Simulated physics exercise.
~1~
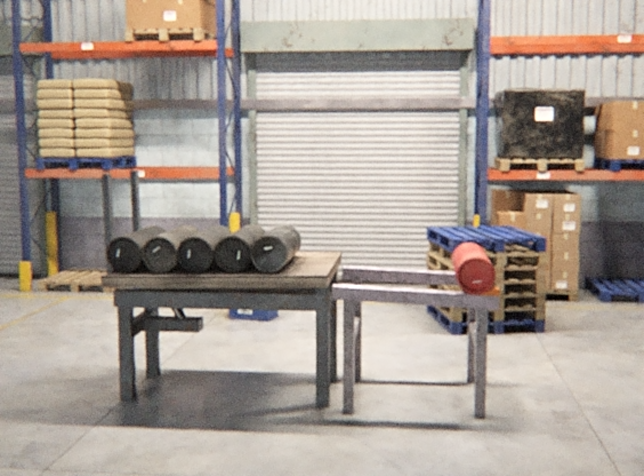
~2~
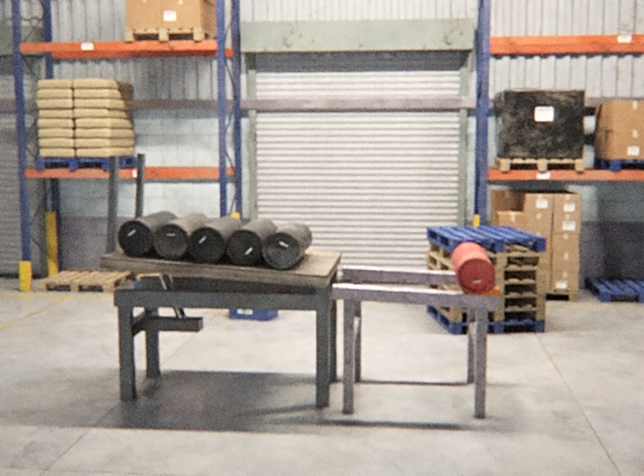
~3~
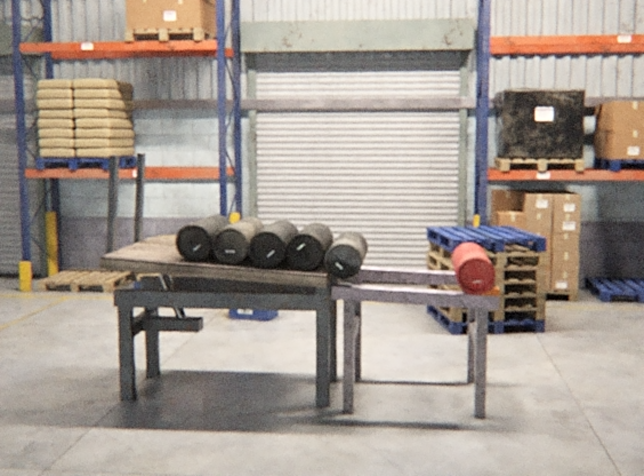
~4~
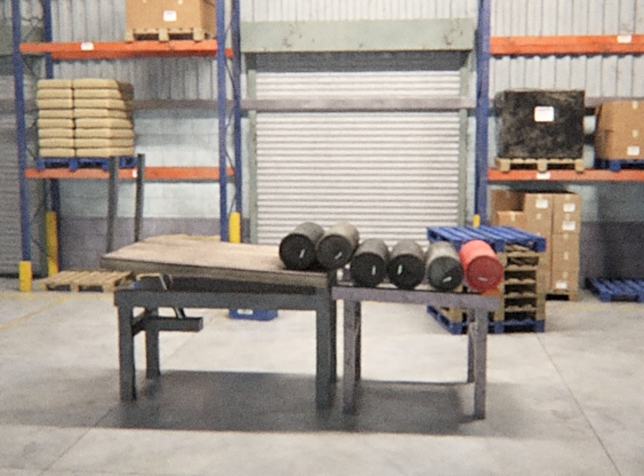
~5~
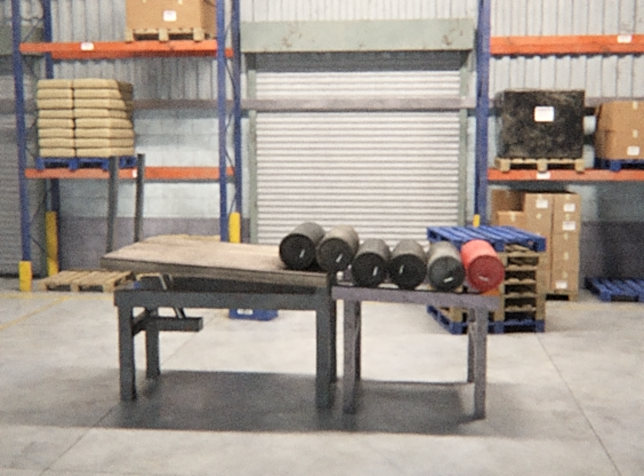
A wooden tabletop tilted toward a lower rack on its right, and the five black cylinders lying on it rolled down that way; three reached the rack beside the red one, which shifted slightly, while two stayed near the tabletop's lower edge.
